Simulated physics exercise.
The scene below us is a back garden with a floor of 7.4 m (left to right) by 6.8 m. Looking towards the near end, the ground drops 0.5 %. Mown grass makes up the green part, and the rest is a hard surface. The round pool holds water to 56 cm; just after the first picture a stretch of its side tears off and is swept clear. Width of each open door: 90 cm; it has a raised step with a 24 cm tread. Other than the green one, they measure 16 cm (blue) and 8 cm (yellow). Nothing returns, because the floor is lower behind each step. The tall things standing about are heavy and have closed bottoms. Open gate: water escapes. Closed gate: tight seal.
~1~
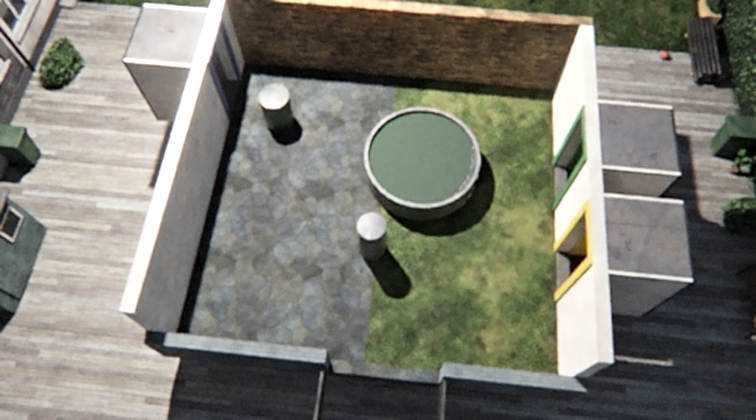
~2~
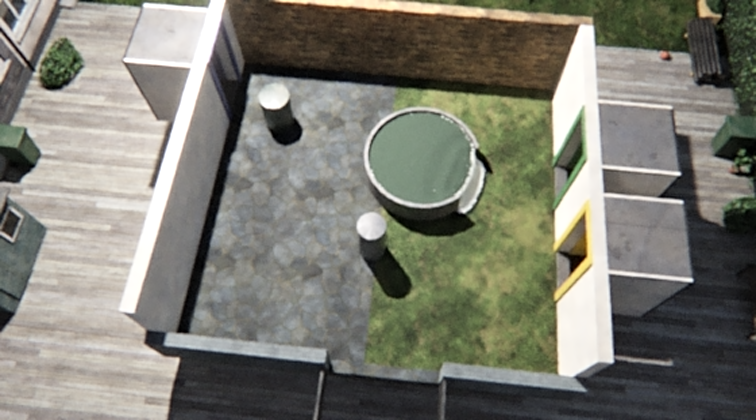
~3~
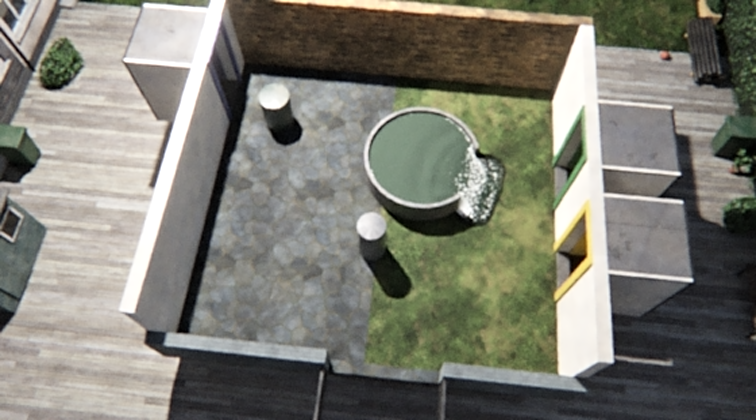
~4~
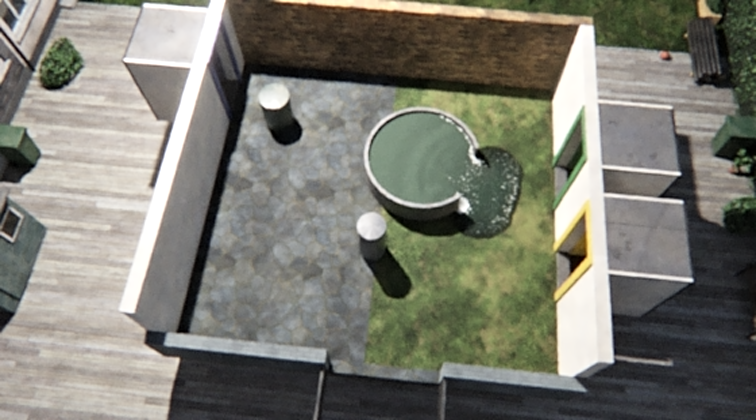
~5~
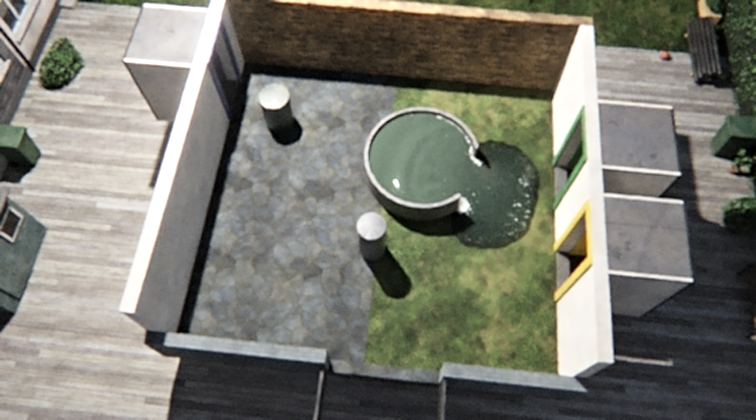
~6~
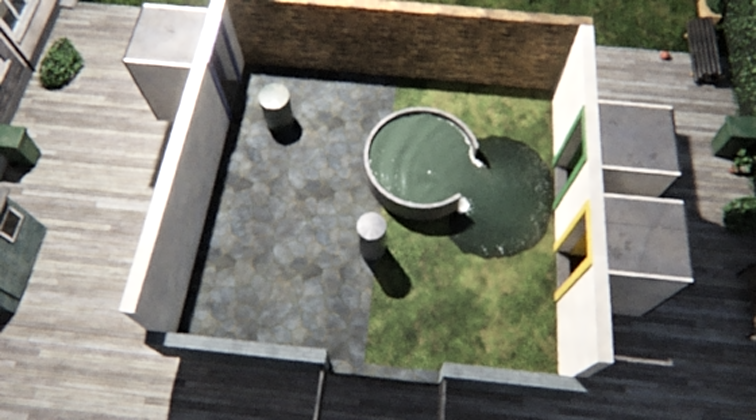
A walled back garden, half grey paving and half mown grass, is seen from high above by a camera that stays still. A round pool of green water stands near the middle with two pale posts to its left and below, a brick wall behind, and green-edged and yellow-edged openings on the right. The pool's right side breaks away, and water pours out in white froth, then spreads rightward and downward across the grass in a widening dark sheet.
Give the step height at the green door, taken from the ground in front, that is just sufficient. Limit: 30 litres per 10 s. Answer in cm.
Roughly 21 cm above the ground in front.
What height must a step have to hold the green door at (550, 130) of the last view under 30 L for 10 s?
Minimum: About 7.0 cm.
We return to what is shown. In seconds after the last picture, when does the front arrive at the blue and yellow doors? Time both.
Blue not in the 10 s, yellow 0.6 s.
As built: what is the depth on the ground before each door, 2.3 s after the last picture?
Lab note, cm: Blue 0; green 20; yellow 13.
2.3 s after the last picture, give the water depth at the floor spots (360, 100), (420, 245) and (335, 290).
Roughly 0, 0 and 0 cm, in turn.
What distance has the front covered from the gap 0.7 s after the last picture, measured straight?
Some 2.8 m out.
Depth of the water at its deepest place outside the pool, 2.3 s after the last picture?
22 cm.
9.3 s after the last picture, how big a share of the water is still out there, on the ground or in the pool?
About 84 %.
Then, 0.7 s after the last picture water covers 15 % of the floor, deepest (29 cm) near (555, 211); 24 cm at the green door, 17 litres in over its 10 cm step.
Then, 2.3 s after the last picture water covers 25 % of the floor, deepest (22 cm) near (555, 196); 20 cm at the green door, 143 litres in over its 10 cm step.
Then, 9.3 s after the last picture water covers 75 % of the floor, deepest (8 cm) near (559, 383); 7 cm at the green door, 196 litres in over its 10 cm step.
At the green door as built, the water peaked near 26 cm, 1.1 s after the last picture.
With a step of 19 cm, 47 litres would have come in within the 10 s; with 26 cm, 6 litres. So under 30 litres takes about 21 cm.
